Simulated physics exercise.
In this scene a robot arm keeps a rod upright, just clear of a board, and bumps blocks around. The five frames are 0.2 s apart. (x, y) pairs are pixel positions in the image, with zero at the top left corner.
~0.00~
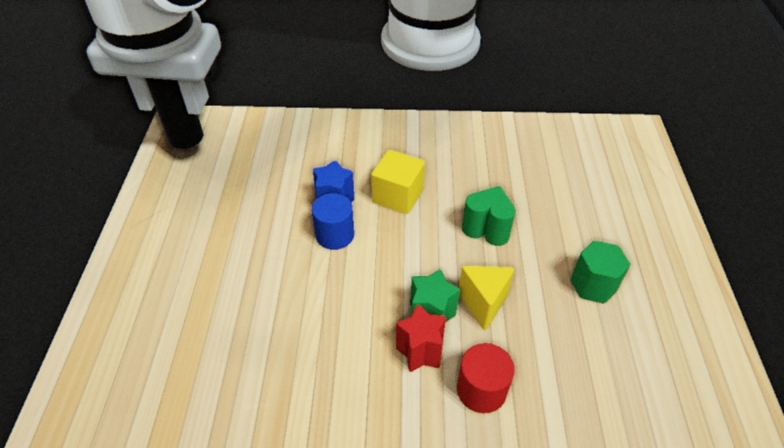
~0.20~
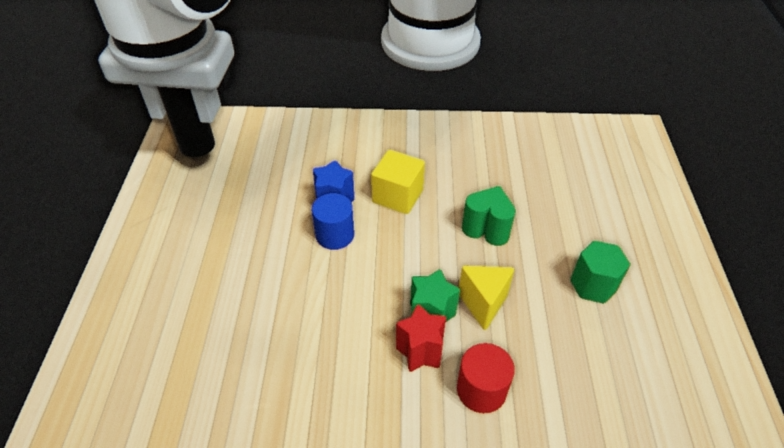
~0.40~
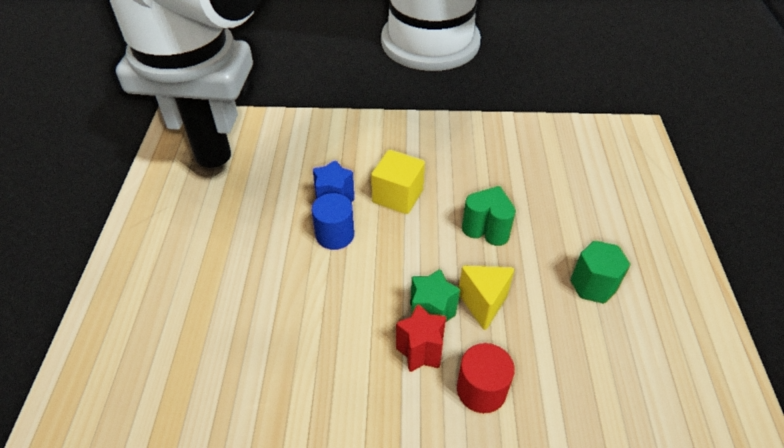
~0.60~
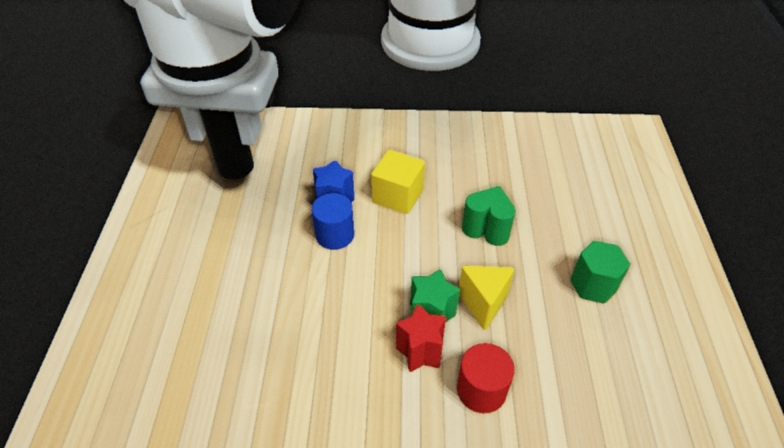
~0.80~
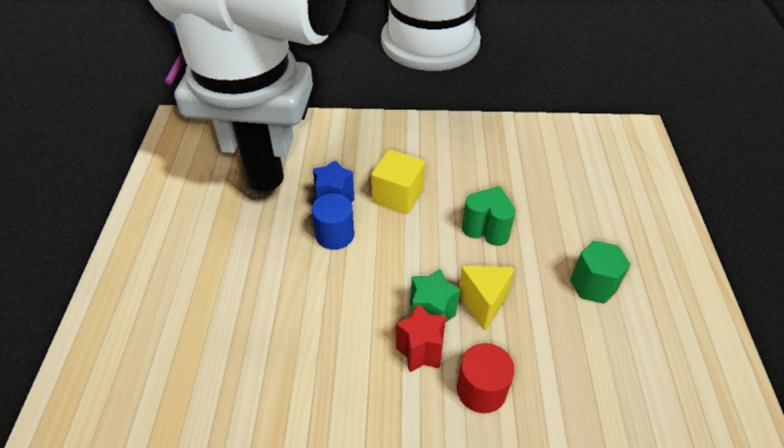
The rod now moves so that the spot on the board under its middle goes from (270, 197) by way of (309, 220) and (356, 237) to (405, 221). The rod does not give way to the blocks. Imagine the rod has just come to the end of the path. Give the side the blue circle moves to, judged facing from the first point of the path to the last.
The right-hand side.
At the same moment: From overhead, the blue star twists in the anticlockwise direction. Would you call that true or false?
That is true.
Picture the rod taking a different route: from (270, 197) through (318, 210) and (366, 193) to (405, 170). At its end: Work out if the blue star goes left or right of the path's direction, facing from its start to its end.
It slides leftward.
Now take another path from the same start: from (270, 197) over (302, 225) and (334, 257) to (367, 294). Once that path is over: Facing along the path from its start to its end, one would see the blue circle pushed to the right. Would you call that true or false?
Verdict: False.
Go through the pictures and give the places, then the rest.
The first frame shows lower end of the rod at (186, 138), tops of blocks, blue star at (331, 174), blue circle at (332, 207), yellow square block at (398, 167), green heart block at (492, 202).
The second frame shows rod at (198, 146), blocks as before.
The third frame shows rod at (214, 156), blocks as before.
The fourth frame shows rod at (236, 167), blocks as before.
The fifth frame shows rod at (266, 179), blue star at (331, 174), blue circle at (332, 207), yellow square block at (398, 167), green heart block at (492, 202).
On the path given first. One third of the way, rod at (307, 203); blue star at (336, 175), turned 20° anticlockwise; blue circle at (337, 210).
Two thirds of the way, rod at (356, 219); blue star at (340, 178), turned 50° anticlockwise; blue circle at (384, 232).
At the end, rod at (406, 203); blue star at (340, 178), turned 50° anticlockwise; blue circle at (395, 233); yellow square block at (402, 164), turned 15° anticlockwise; green heart block not moved.
